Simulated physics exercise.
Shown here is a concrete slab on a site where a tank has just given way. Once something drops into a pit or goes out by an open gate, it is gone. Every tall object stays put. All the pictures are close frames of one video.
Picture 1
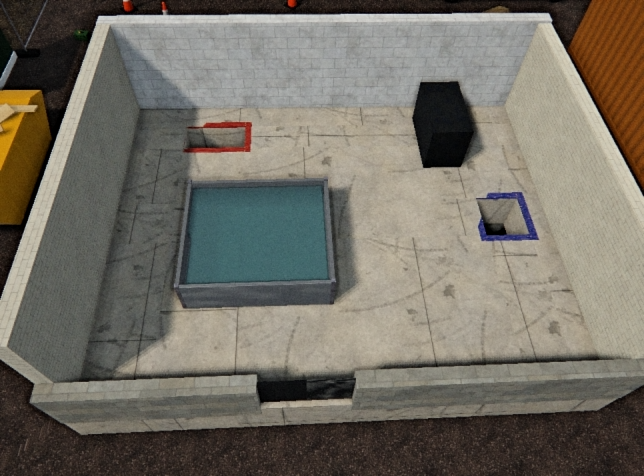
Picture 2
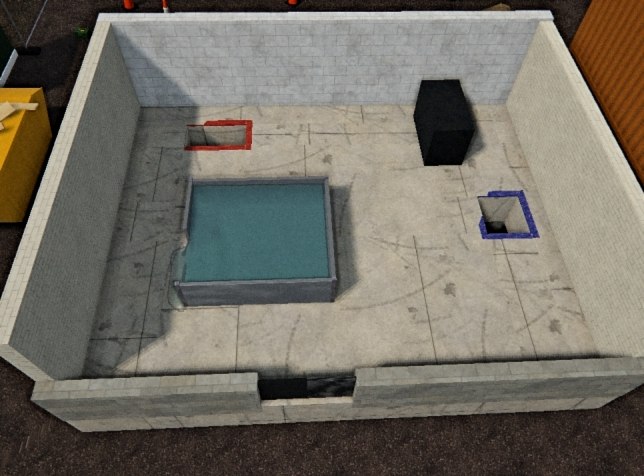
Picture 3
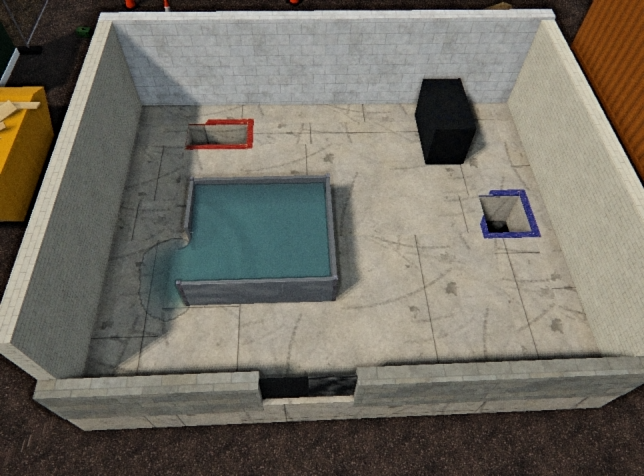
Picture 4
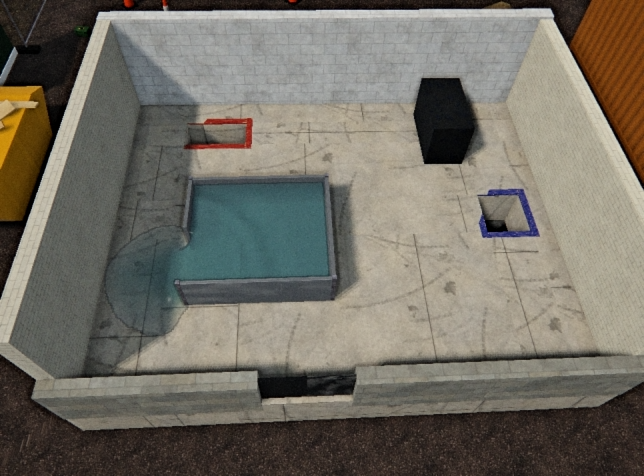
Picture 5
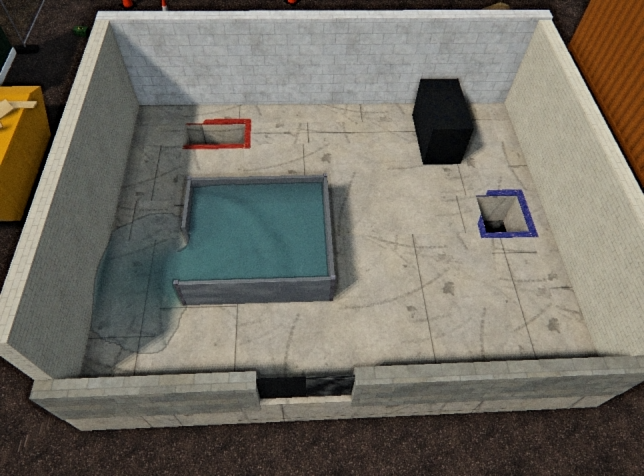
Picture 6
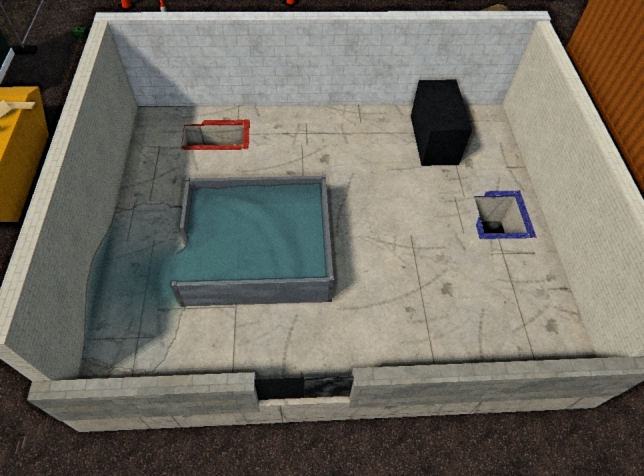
A square grey tank of teal water stands left of centre on a pale concrete slab, seen from high above, with light block walls around it and a low gap in the near wall. A red-edged pit lies behind it, and a black block and a blue-edged pit sit to the right. The tank's left side opens and water pours out, spreading across the floor to the left wall and toward the viewer, while the view shifts very slightly.
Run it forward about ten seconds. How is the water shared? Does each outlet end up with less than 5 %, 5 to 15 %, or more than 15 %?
Each ends thus: The gate with less than 5 %; the red pit with more than 15 %; the blue pit with 5 to 15 %.
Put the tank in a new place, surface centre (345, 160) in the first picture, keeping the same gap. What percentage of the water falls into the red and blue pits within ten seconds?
I'd say the red pit takes 15 % while the blue pit takes 2 %.
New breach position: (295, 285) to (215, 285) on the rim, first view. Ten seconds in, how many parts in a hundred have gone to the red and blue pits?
Result - red: 14 %; blue: 15 %.
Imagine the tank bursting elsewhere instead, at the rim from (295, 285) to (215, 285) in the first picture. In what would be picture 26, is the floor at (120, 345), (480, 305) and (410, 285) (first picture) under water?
In the order asked: Sodden, sodden, sodden.
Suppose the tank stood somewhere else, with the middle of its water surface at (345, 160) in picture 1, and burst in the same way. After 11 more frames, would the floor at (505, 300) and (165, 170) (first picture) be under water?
Untouched, swamped.
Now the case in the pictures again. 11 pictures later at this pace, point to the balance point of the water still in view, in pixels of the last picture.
My guess is about (211, 265).
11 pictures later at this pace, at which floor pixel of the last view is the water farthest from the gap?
Somewhere around (138, 107).
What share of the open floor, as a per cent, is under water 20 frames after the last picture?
About 45 per cent.
A moment on, water covers 10 % of the floor; the gate 0 %, the red pit 0 %, the blue pit 0 %.
Next, water covers 25 % of the floor; the gate 0 %, the red pit 0 %, the blue pit 0 %.
Then, water covers 45 % of the floor; the gate 0 %, the red pit 3 %, the blue pit 0 %.
Later, water covers 70 % of the floor; the gate 0 %, the red pit 10 %, the blue pit 0 %.
In the end, water covers 85 % of the floor; the gate 0 %, the red pit 17 %, the blue pit 9 %.
